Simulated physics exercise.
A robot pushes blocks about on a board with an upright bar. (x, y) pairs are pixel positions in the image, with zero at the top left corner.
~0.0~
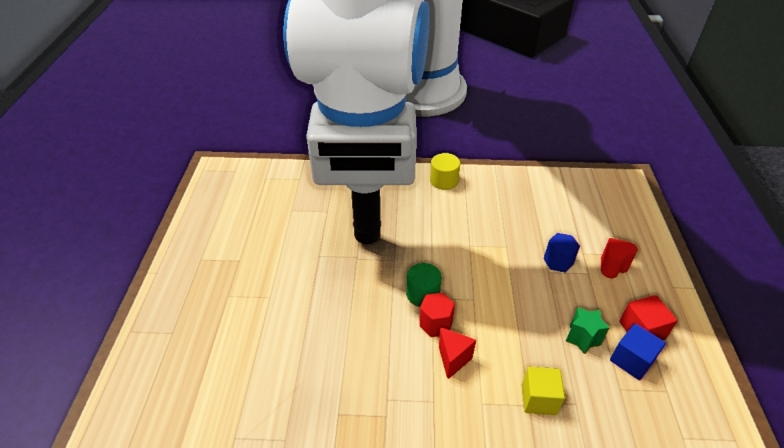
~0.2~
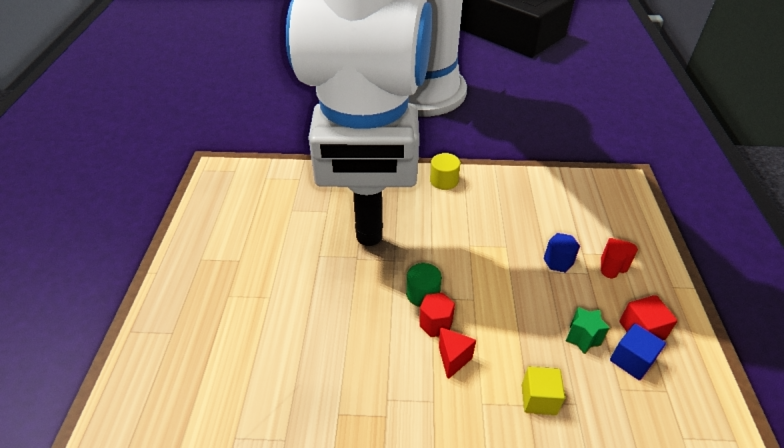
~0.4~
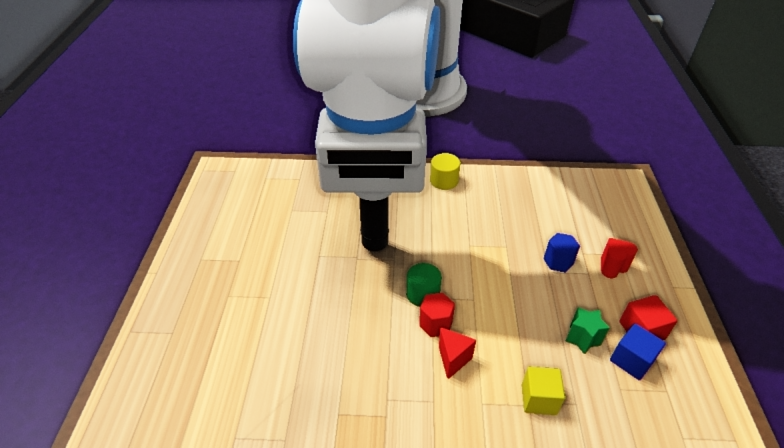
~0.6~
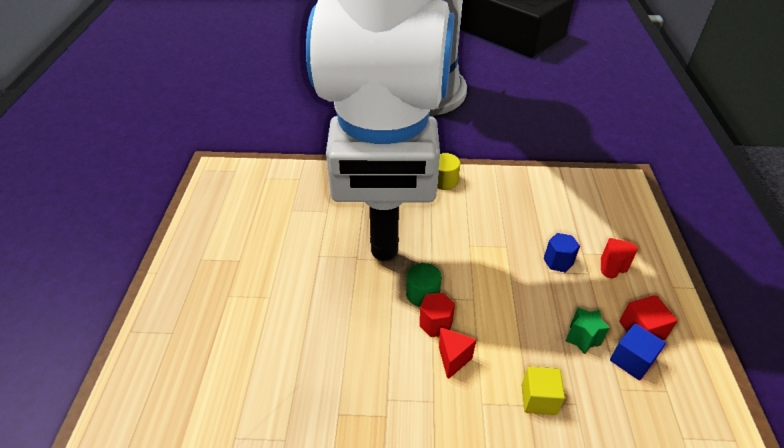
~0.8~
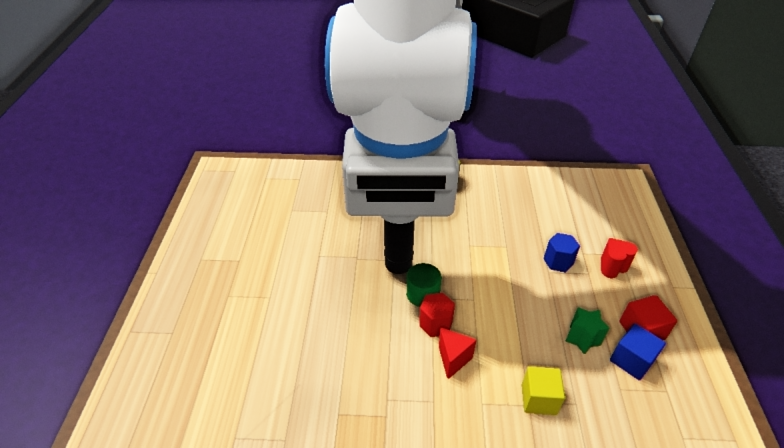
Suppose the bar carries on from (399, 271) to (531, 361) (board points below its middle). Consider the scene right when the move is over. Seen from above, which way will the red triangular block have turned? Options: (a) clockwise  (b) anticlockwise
The correct letter is b.
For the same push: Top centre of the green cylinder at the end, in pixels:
I'd guess (509, 361).
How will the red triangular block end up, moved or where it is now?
By the last moment of the path, the red triangular block has shifted.
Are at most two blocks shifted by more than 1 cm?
I believe not.
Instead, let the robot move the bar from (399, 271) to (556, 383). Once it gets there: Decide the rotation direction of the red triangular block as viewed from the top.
Seen from above, its turn is counter-clockwise.
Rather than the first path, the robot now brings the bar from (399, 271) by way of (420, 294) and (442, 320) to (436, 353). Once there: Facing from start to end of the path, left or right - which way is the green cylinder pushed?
My prediction: Leftwards.
On the path given first. One third of the way, bar at (441, 293); green cylinder at (460, 304); red hexagon at (446, 329), turned 40° clockwise; red triangular block at (457, 355), turned 40° anticlockwise.
Two thirds of the way, bar at (486, 323); green cylinder at (498, 340); red hexagon at (446, 332), turned 50° clockwise; red triangular block at (456, 357), turned 40° anticlockwise.
At the end, bar at (533, 355); green cylinder at (509, 361); red hexagon at (446, 332), turned 50° clockwise; red triangular block at (456, 357), turned 40° anticlockwise; yellow four-sided block in place.
